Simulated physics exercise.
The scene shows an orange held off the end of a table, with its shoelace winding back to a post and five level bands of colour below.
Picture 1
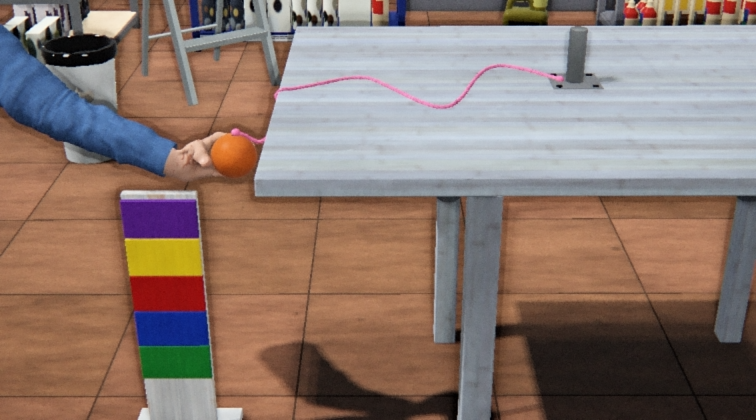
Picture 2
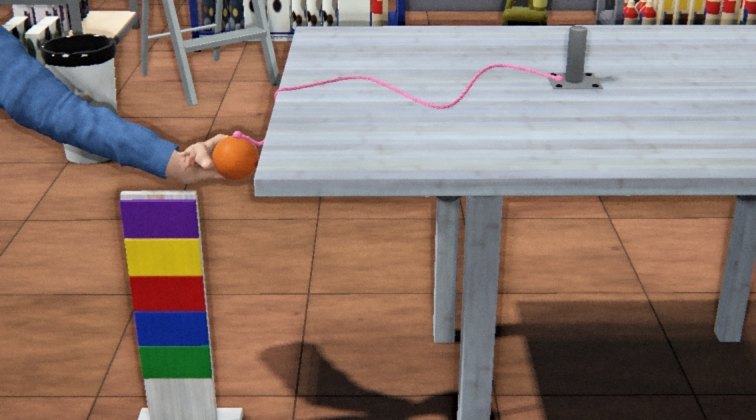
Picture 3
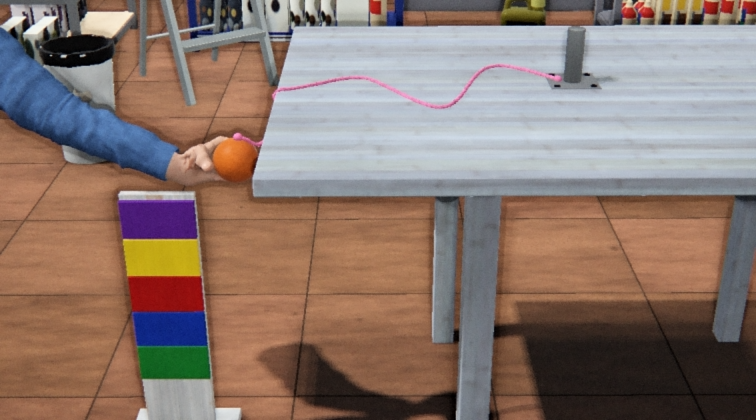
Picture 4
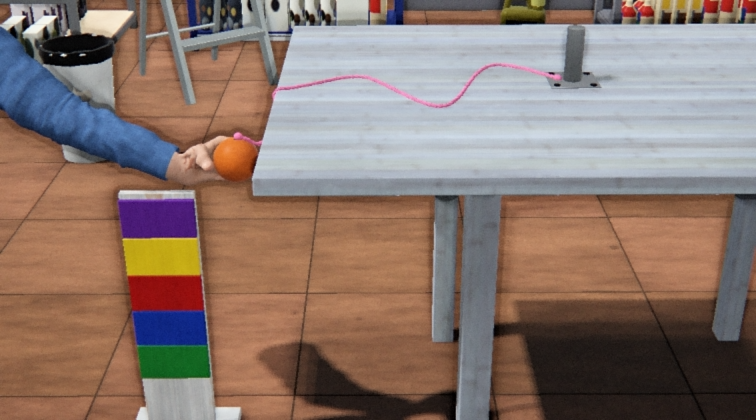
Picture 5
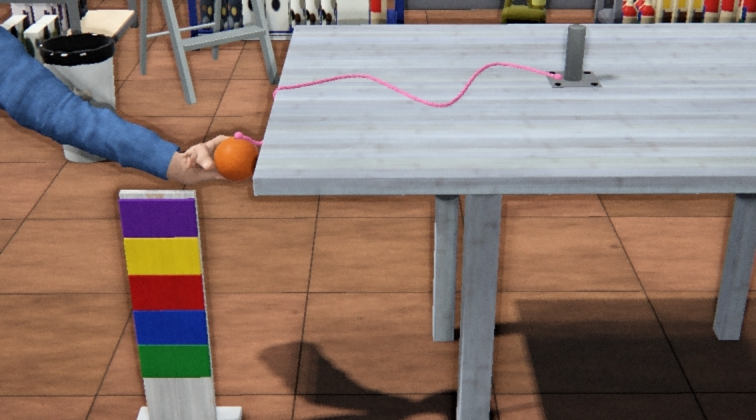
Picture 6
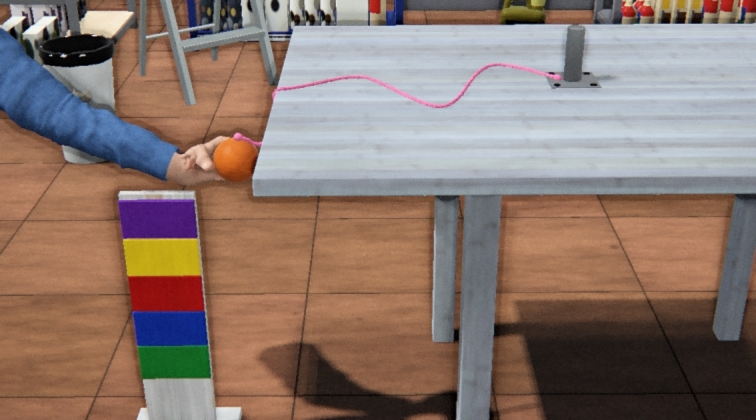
A hand holds an orange ball almost still beside a table with a pink string.
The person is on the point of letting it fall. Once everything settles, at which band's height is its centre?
Its centre settles level with the blue band.
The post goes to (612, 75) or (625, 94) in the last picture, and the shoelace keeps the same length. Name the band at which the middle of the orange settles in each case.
Trial 1 - red; trial 2 - red.
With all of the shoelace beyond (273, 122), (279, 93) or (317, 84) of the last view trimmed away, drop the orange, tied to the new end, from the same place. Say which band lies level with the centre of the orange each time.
Result per try - red; yellow; purple.
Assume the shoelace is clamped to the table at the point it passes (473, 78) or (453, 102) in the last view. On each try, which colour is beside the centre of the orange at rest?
Each in turn comes out as red, yellow.
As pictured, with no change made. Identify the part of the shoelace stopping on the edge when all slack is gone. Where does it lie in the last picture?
The point at (400, 93).
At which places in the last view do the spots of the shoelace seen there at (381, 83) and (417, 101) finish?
(280, 116) for the first, (307, 81) for the second.
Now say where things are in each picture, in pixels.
The first picture shows orange (234, 156); purple (160, 221); yellow (164, 258); red (168, 295); blue (172, 330); green (175, 363).
The second picture shows orange (236, 158); shoelace through (526, 69) (472, 82) (435, 106) (375, 80) (297, 88).
The third picture shows orange (236, 160).
The fourth picture shows orange (236, 160); shoelace through (524, 69) (470, 82) (433, 106) (373, 80) (295, 87).
The fifth picture shows orange (237, 159).
The sixth picture shows orange (236, 160); shoelace through (524, 69) (470, 82) (433, 106) (373, 80) (295, 88).
Soon after, orange near (248, 284); level with red.
After that, orange near (303, 316); level with blue.
And then, orange near (286, 305); level with blue.
In the end, orange near (291, 310); level with blue. The blue one.
